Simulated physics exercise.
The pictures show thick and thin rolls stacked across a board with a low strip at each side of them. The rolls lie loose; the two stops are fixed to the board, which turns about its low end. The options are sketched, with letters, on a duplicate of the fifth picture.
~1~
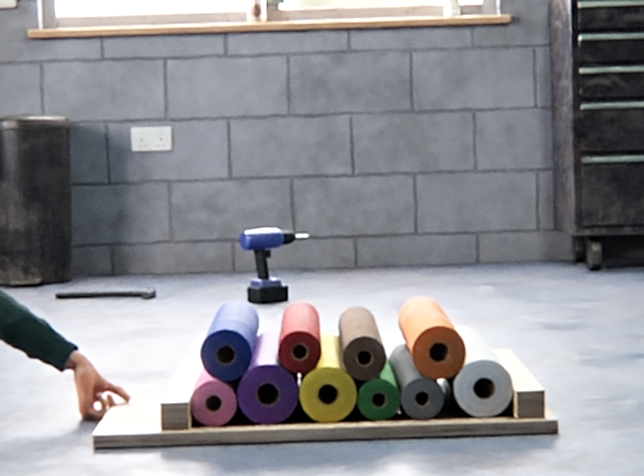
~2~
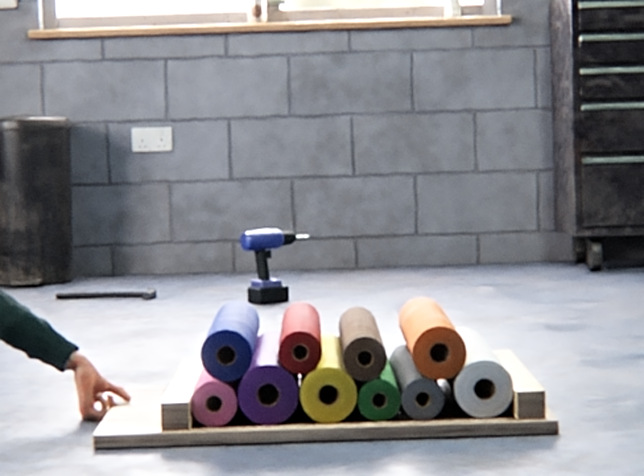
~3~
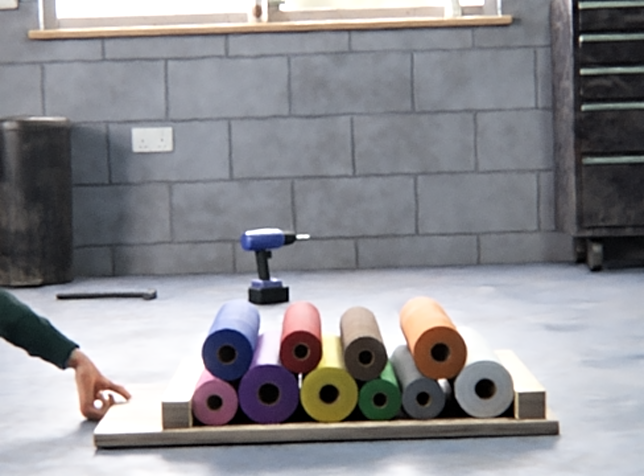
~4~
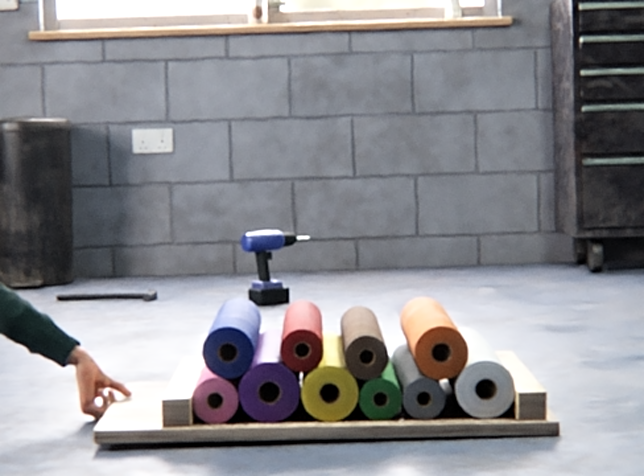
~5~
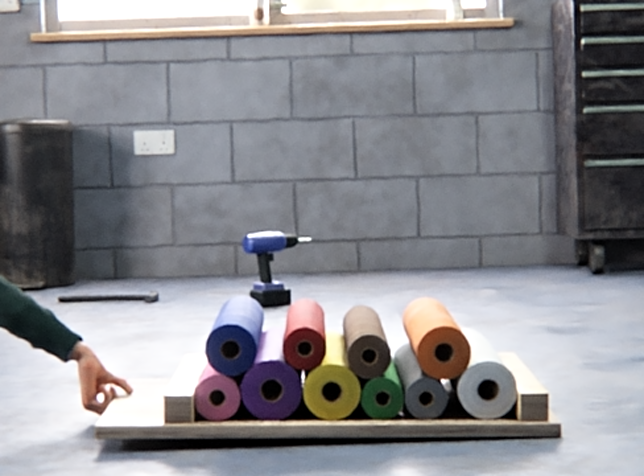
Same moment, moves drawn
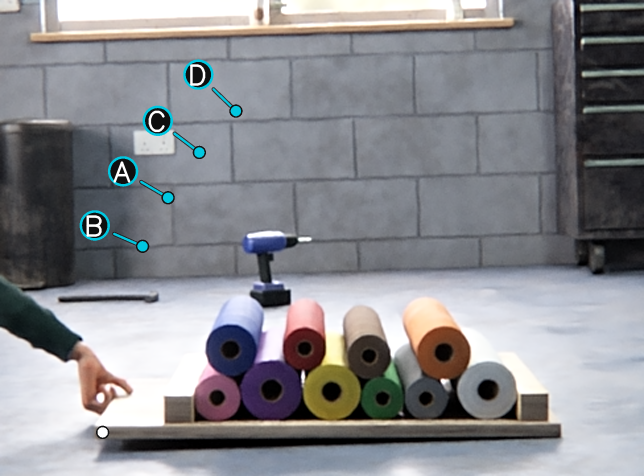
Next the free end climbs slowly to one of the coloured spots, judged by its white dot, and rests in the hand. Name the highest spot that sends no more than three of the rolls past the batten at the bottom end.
Stop at C.
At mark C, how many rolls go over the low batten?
At C the number is three.
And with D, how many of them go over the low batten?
The count is four.
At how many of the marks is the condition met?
The number is three.
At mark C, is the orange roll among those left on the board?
No.
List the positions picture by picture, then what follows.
In the first picture, pink roll (214, 403); purple roll (268, 394); yellow roll (328, 394).
In the second picture, yellow roll (328, 395); green roll (379, 400).
In the third picture, board (325, 394); pink roll (215, 403); purple roll (269, 393); red roll (301, 351).
In the fourth picture, board (325, 393); pink roll (215, 400); purple roll (269, 392).
In the fifth picture, board (327, 392); pink roll (217, 398); purple roll (271, 390).
On the marked copy, A at (168, 197); B at (142, 246); C at (199, 153); D at (236, 111); the white dot at (103, 433).
Taking C. A third of the way, board at 21°.
Two thirds of the way, board at 39°.
When it is over, board at 39°, three over the low batten (orange, red, brown).
As for the rest, A three over the low batten (orange, red, brown); B one over the low batten (orange); D four over the low batten (orange, red, brown, blue).
